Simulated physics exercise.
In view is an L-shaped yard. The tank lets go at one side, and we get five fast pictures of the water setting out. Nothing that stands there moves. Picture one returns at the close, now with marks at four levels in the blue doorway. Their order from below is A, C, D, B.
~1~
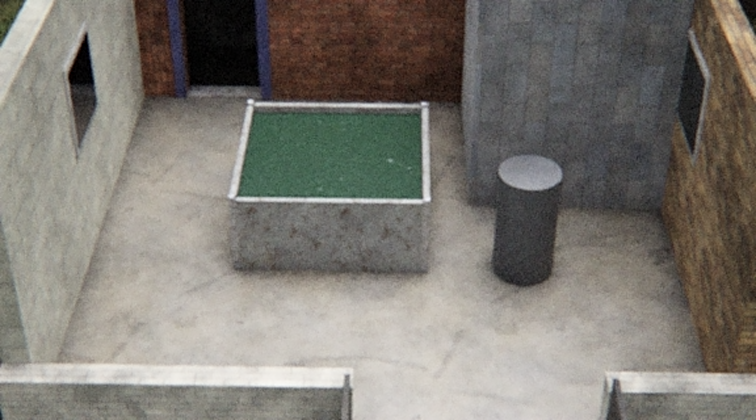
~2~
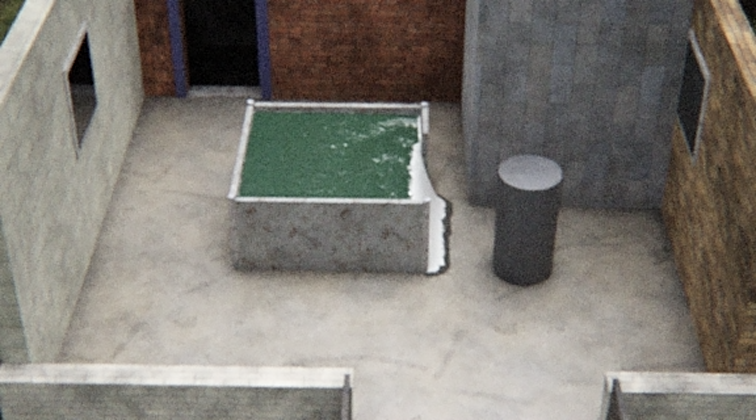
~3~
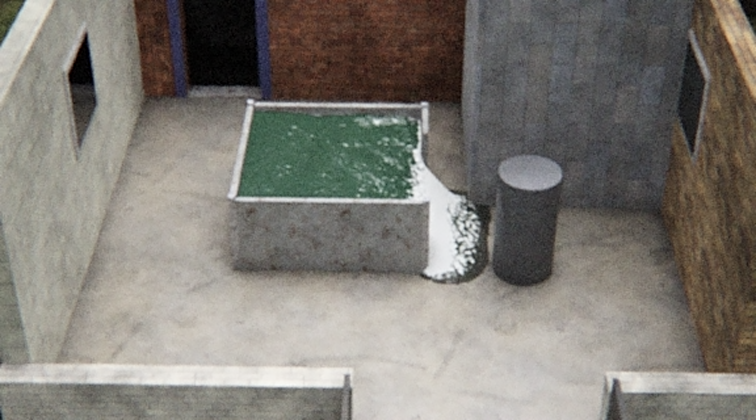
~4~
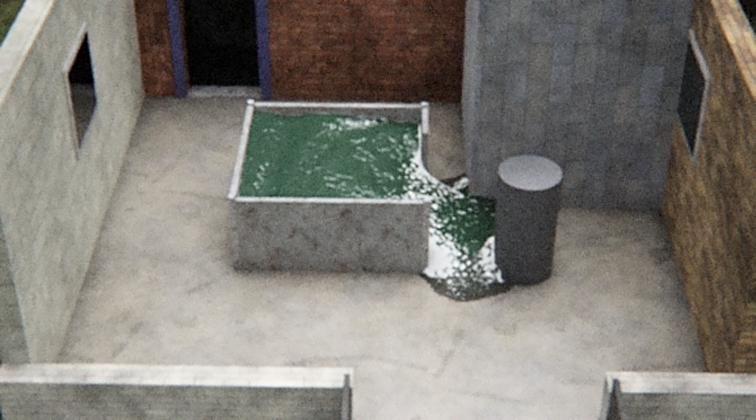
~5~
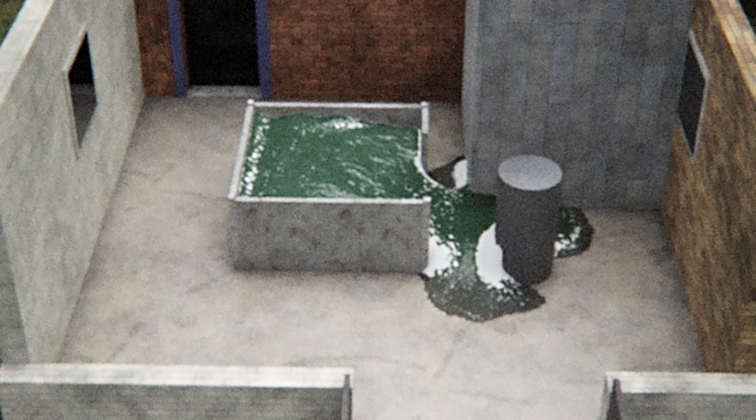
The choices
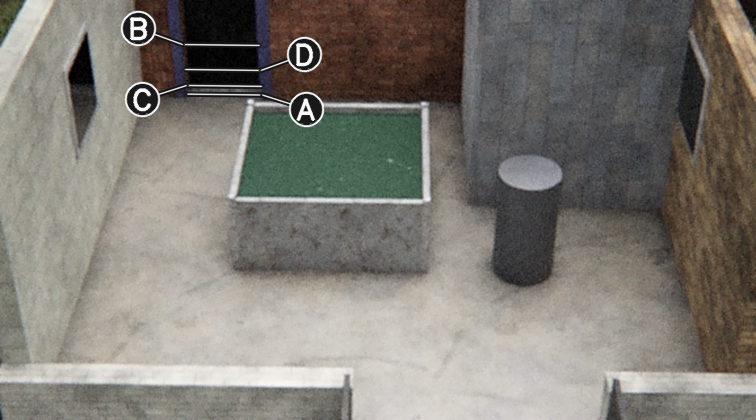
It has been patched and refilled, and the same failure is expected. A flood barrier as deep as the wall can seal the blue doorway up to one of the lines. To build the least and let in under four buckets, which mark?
Choose A.
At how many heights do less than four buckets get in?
All four.
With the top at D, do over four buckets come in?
No.
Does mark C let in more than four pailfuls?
No.
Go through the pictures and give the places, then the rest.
Water in the tank at rest, its middle at (334, 157); foot of the blue doorway at (225, 97); open gate at (480, 365).
Water covers 1 % of the ground and shows as far out as (436, 269).
Water covers 4 % of the ground and shows as far out as (466, 274).
Water covers 7 % of the ground and shows as far out as (467, 294).
Water covers 10 % of the ground and shows as far out as (518, 297).
On the marked copy, A at (224, 94); B at (221, 44); C at (224, 85); D at (223, 69); from the bottom up A, C, D, B.
Choosing A, nothing gets over.
Choosing B, nothing gets over.
Choosing C, nothing gets over.
Choosing D, nothing gets over.
